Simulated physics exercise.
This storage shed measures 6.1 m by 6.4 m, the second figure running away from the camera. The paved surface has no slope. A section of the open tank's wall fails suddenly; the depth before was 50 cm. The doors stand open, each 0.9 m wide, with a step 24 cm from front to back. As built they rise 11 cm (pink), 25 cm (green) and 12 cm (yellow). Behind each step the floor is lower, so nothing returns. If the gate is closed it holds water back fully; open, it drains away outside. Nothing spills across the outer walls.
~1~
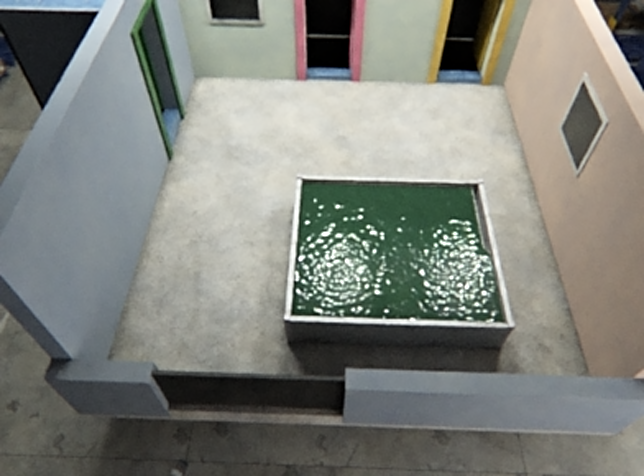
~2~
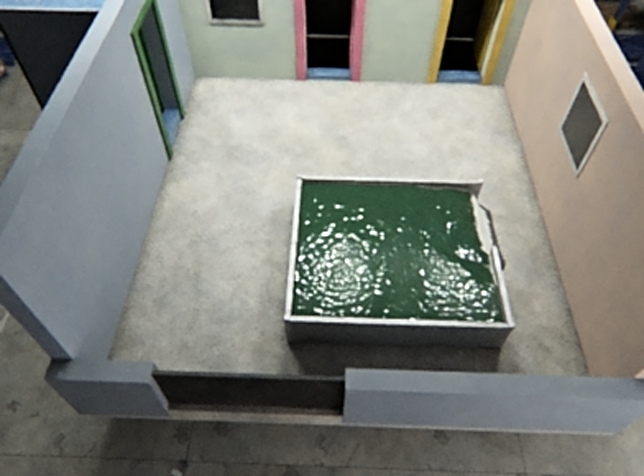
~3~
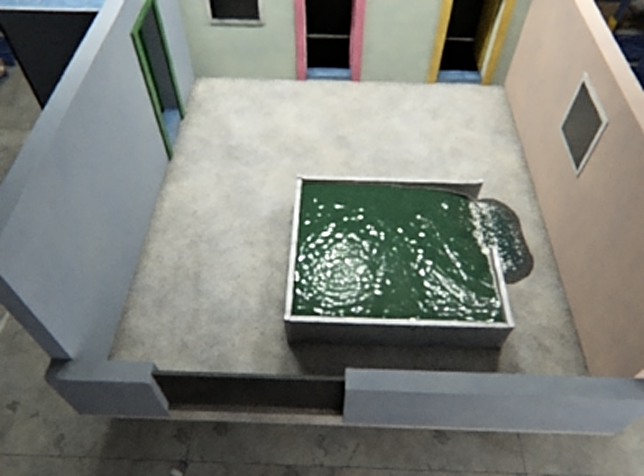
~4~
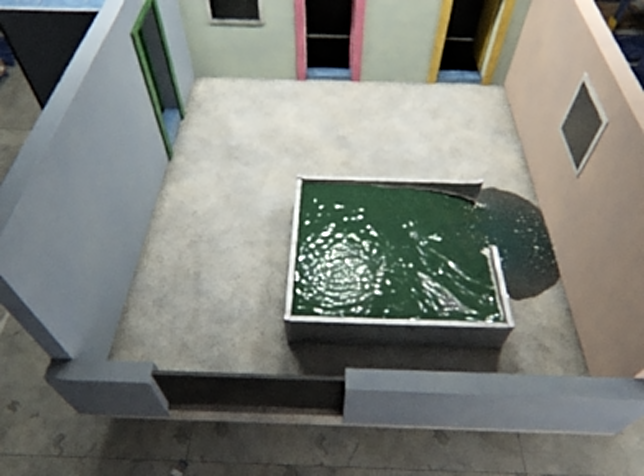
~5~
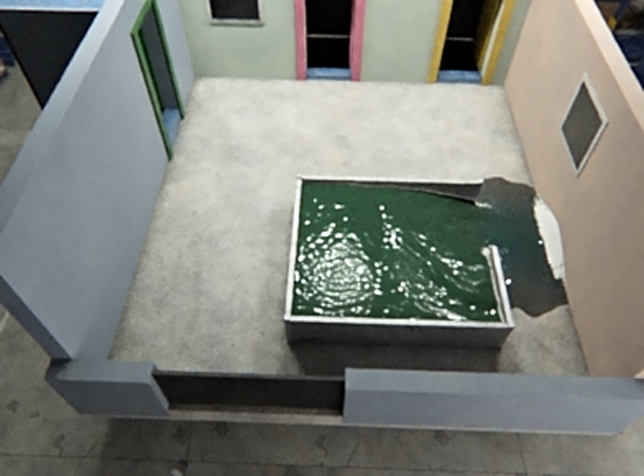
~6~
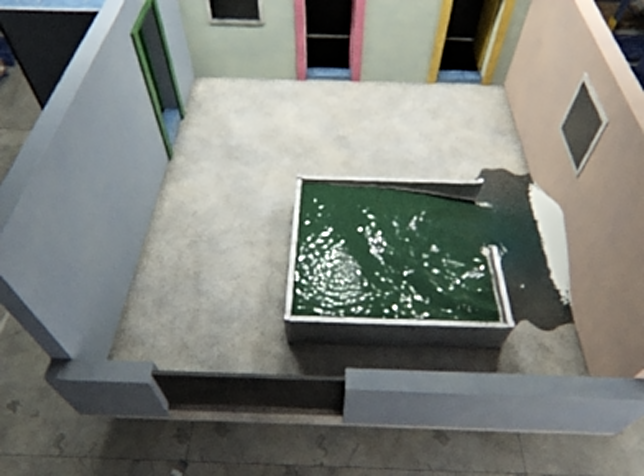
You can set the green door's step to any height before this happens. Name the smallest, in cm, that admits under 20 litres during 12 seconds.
It would have to be roughly 7 cm high.
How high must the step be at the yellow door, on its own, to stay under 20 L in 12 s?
About 18 cm at yellow.
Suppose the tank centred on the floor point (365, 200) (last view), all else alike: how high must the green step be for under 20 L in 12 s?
Some 8.5 cm.
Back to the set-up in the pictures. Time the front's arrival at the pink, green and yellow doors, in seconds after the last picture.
Arrival: Pink 2.4 s, green 5.0 s, yellow 1.3 s.
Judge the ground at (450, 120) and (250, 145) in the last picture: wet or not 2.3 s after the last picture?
In that order: Wet, not reached.
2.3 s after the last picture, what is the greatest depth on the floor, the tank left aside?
About 34 cm.
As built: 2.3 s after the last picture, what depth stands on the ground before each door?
Depths in cm: Pink 0, green 0, yellow 23.
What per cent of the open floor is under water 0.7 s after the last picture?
Some 10 per cent of it.
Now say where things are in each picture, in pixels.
In the first picture, the open tank at (393, 247) is whole and still, 50 cm deep; the green door at (163, 89) is dry.
In the second picture, the front is at a hidden place, 0.3 m from the gap at (478, 232); 0.2 m2 of floor is wet, 50 cm left at the back.
In the third picture, the gap is at (477, 233), the front 0.7 m out at (527, 262); the back of the open tank holds 50 cm.
In the fourth picture, water pours out at (477, 233) and has run 1.1 m, to (557, 267); about 7 cm deep outside, 50 cm at the back.
In the fifth picture, the gap is at (478, 233), the front 1.2 m out at (565, 295); the back of the open tank holds 50 cm.
In the sixth picture, the front is at (530, 178), 1.3 m from the gap at (478, 233); 2.2 m2 of floor is wet, 50 cm left at the back; the green door at (163, 89), 5.4 m from the gap, is still 5.3 m from the nearest water.
Then, 0.7 s after the last picture water covers 10 % of the floor, deepest (39 cm) near (541, 240); it has not reached the green door.
Then, 2.3 s after the last picture water covers 35 % of the floor, deepest (34 cm) near (541, 240); it has not reached the green door.
Then, 11.3 s after the last picture water covers 100 % of the floor, deepest (13 cm) near (100, 388); 10 cm at the green door, 0 litres in over its 25 cm step.
At the green door as built, the water peaked near 10 cm, 11.3 s after the last picture.
With a step of 5.5 cm, 41 litres would have come in within the 12 s; with 7.5 cm, 11 litres. So under 20 litres takes about 7 cm.
